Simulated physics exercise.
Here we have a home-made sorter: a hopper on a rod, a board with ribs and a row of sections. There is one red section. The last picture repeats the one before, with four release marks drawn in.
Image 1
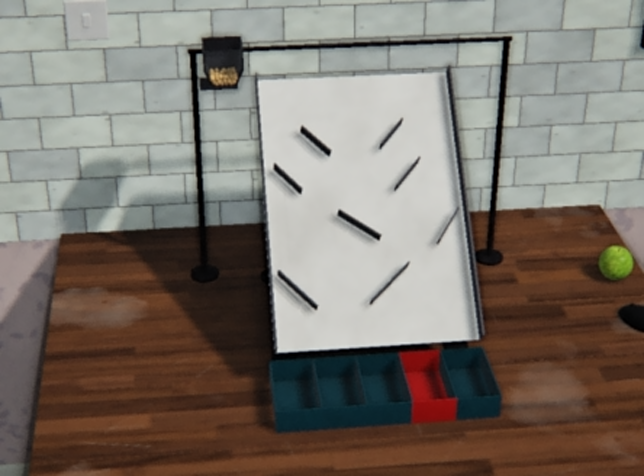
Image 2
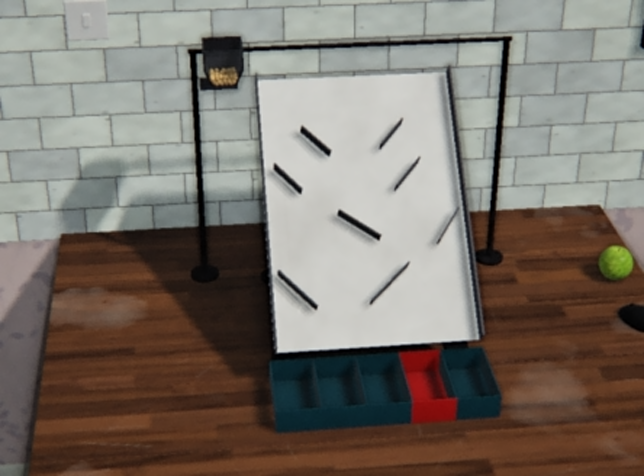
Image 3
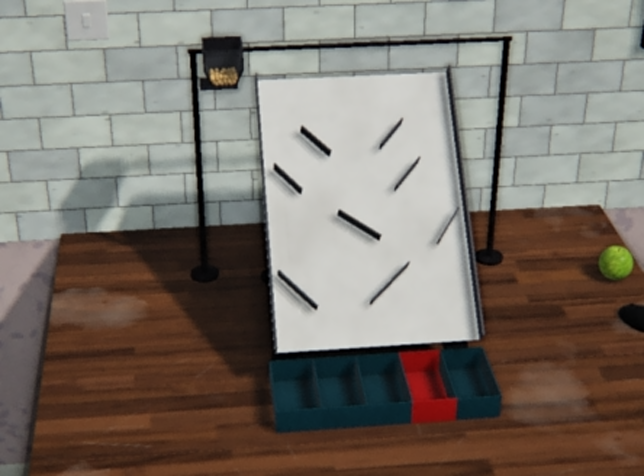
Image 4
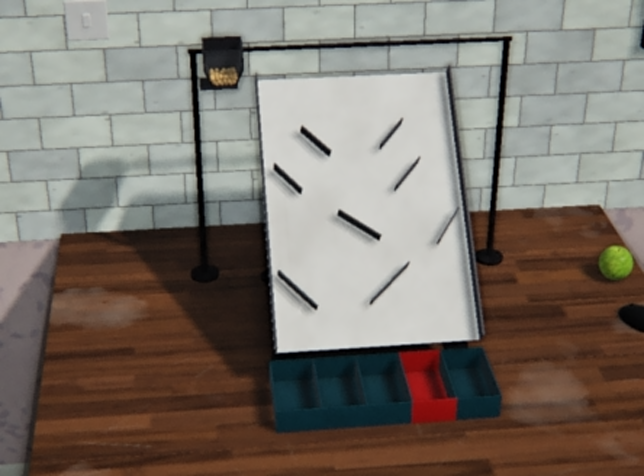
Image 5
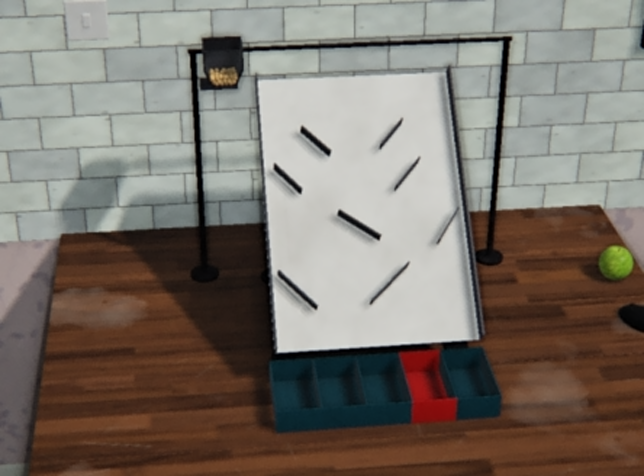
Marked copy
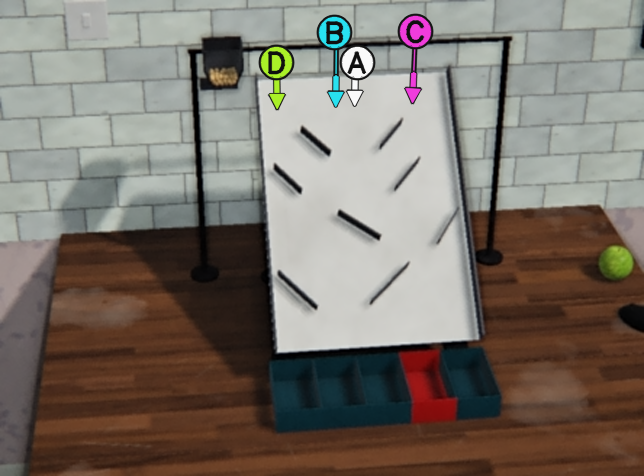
Nothing moves in this view from the front and slightly above, where a wooden tabletop stands before a pale tiled wall. A small dark hopper with tan contents hangs at the left of a black rod, beside a tilted white board with dark slanted ribs, above a row of teal sections with one red, fourth from left. A green ball rests at right, and the camera stays still.
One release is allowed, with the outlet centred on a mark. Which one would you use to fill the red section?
Best: C.
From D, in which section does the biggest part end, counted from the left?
The second from the left.
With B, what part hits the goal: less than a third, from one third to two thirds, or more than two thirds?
It is less than a third.
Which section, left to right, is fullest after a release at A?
The second from the left.
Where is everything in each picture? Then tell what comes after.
The first frame shows hopper at (224, 77), dried chickpeas, door shut.
The second frame shows ribs (301, 125) to (331, 151), (381, 143) to (403, 118), (274, 163) to (302, 189).
The third frame shows ribs (397, 185) to (420, 157), (339, 209) to (382, 235), (440, 239) to (459, 207).
The fourth frame shows ribs (278, 270) to (318, 306), (372, 300) to (410, 261).
The fifth frame shows red section at (434, 409), number 4 of 5 from the left.
On the marked copy, mark A meets the board at (354, 100); mark B meets the board at (335, 101); mark C meets the board at (412, 97); mark D meets the board at (277, 103).
Choosing A, a small part in the red section, most in other sections, a small part held on the board.
Choosing B, a small part in the red section, nearly all in other sections.
Choosing C, about half in the red section, about half in other sections, a stray few outside the box.
Choosing D, none in the red section, nearly all in other sections, a stray few held on the board.
